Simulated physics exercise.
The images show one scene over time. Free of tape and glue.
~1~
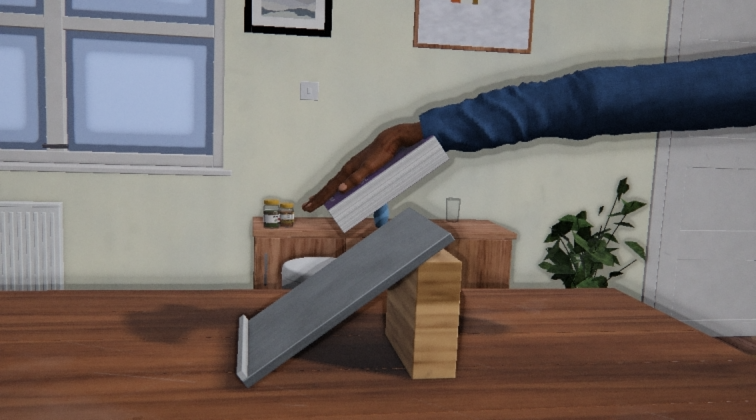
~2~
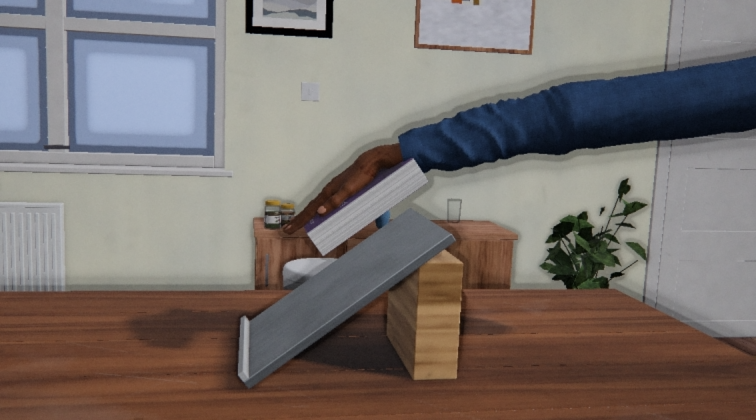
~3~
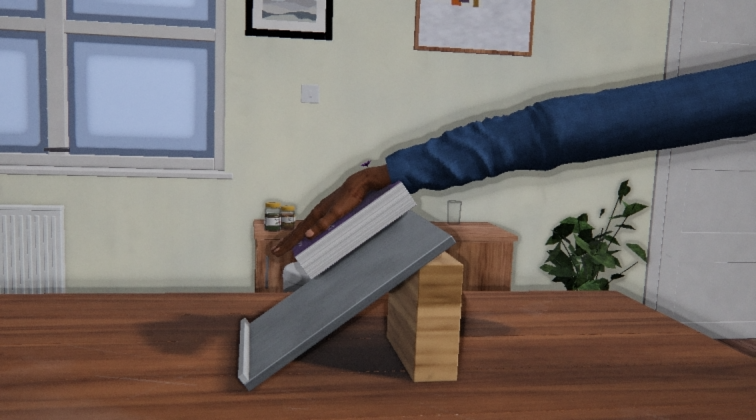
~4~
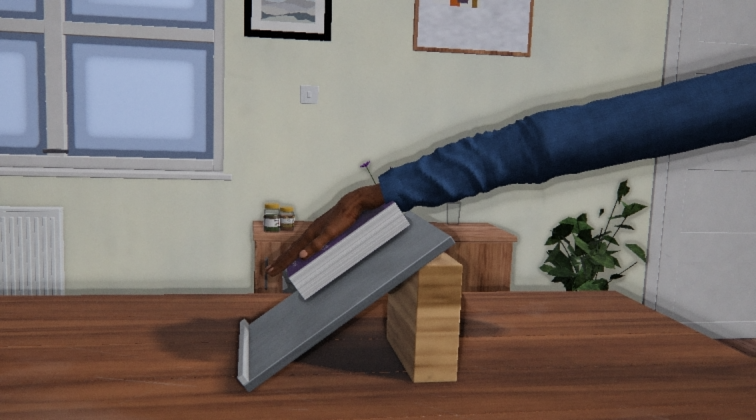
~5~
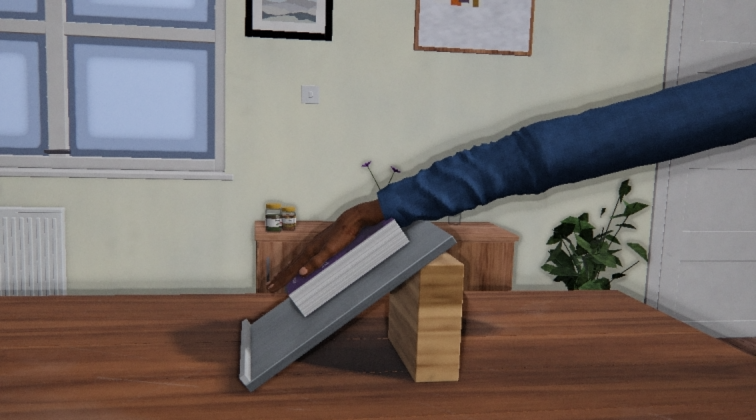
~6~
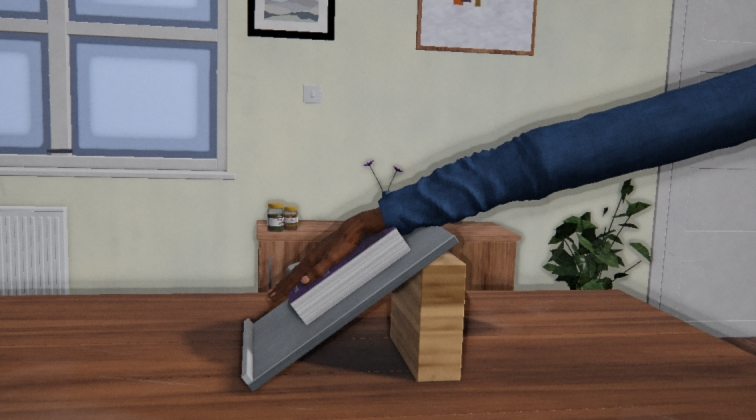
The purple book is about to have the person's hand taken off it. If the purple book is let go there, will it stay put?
No, most likely it will descend.
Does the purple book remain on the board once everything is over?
It is still on the board.
Then, 0.30 s after the last picture, purple book slid a little near (306, 295).
Then, 0.90 s after the last picture, purple book slid a little near (295, 302).
At rest, moved from the start, purple book. Seen from the same camera at the end, purple book near (295, 302). The purple book goes downhill.
